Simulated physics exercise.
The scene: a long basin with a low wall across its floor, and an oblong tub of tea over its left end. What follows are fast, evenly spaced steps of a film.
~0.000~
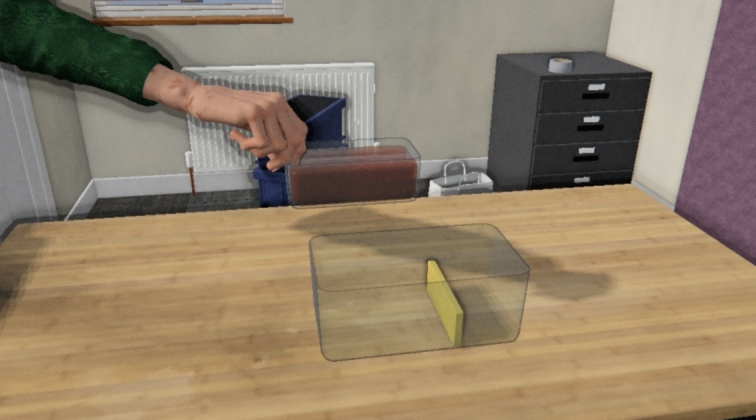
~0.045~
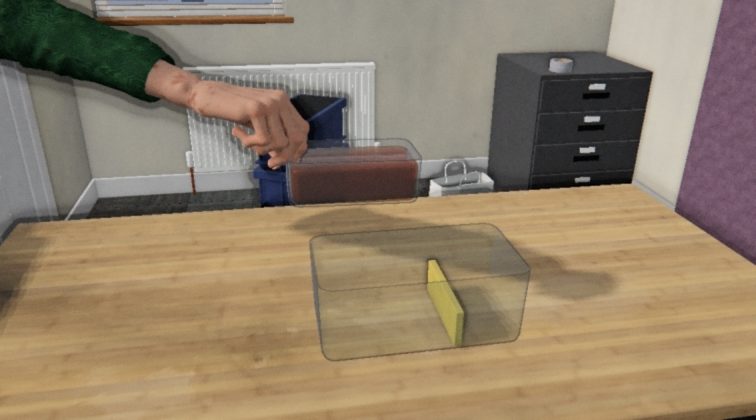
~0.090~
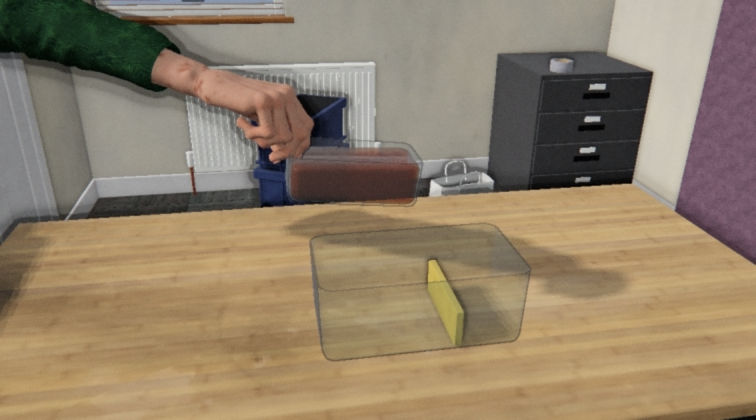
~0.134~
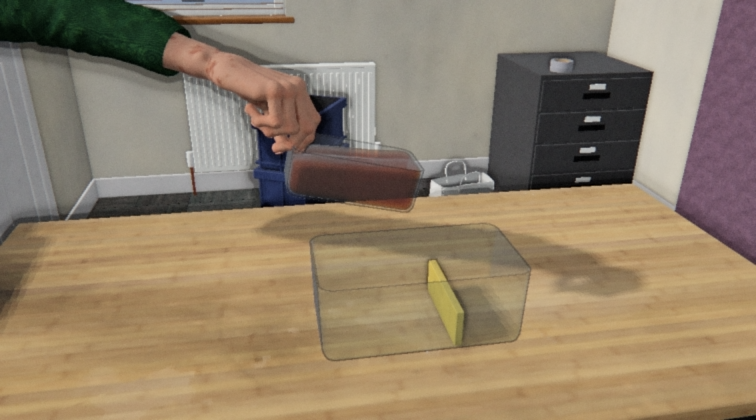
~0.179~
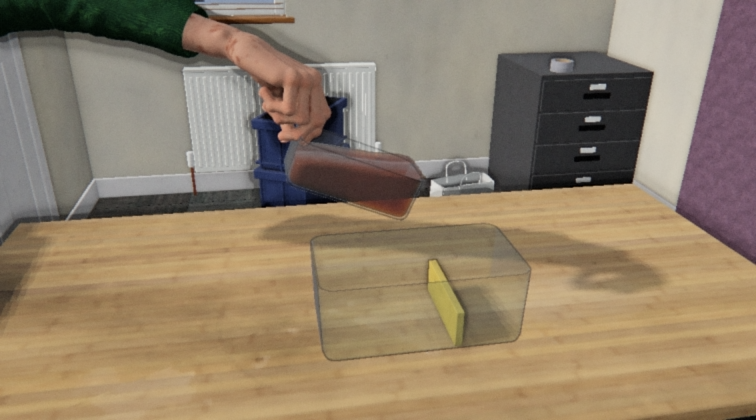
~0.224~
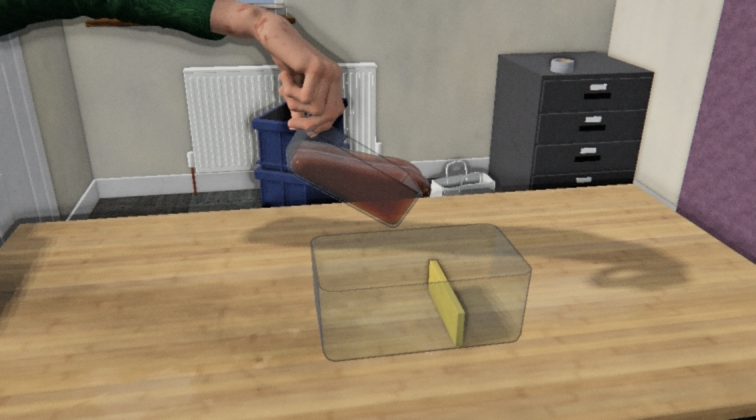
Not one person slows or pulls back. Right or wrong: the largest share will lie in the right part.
Wrong; it will lie in the left part.
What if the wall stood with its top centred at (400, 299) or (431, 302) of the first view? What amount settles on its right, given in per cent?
With the first placement it is 75 %, with the second 50 %.
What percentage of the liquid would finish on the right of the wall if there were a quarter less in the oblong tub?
It comes to around 20 percent.
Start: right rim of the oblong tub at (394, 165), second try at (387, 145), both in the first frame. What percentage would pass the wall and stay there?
The first gives 5 %, the second 5 %.
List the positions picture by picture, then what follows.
In the first frame, tilt 0°; pouring edge (414, 149); surface from (288, 160) to (412, 154); the long basin's rim runs from (313, 263) to (512, 247); the wall's top is at (445, 286).
In the second frame, tilt 2°; pouring edge (415, 150); surface from (288, 158) to (413, 154).
In the third frame, tilt 6°; pouring edge (416, 155); surface from (290, 156) to (414, 156).
In the fourth frame, tilt 13°; pouring edge (417, 162); surface from (291, 154) to (415, 159).
In the fifth frame, tilt 22°; pouring edge (417, 172); surface from (293, 152) to (413, 167); 3 per cent is over the edge.
In the sixth frame, tilt 33°; pouring edge (415, 184); surface from (291, 149) to (399, 168); 9 per cent is over the edge.
Then, 0.48 s in, the tilt is 96° and 10 per cent is still to pour, 23 is left of the wall and 33 right of it.
Then, 0.67 s in, the tilt is 103° and 2 per cent is still to pour, 50 is left of the wall and 36 right of it.
Then, 0.87 s in, the tilt is 103° and 0 per cent is still to pour, 57 is left of the wall and 37 right of it.
Then, 1.08 s in, the tilt is 103° and 0 per cent is still to pour, 59 is left of the wall and 37 right of it.
Finally, 59 per cent lies left of the wall, 37 right of it and 4 outside.
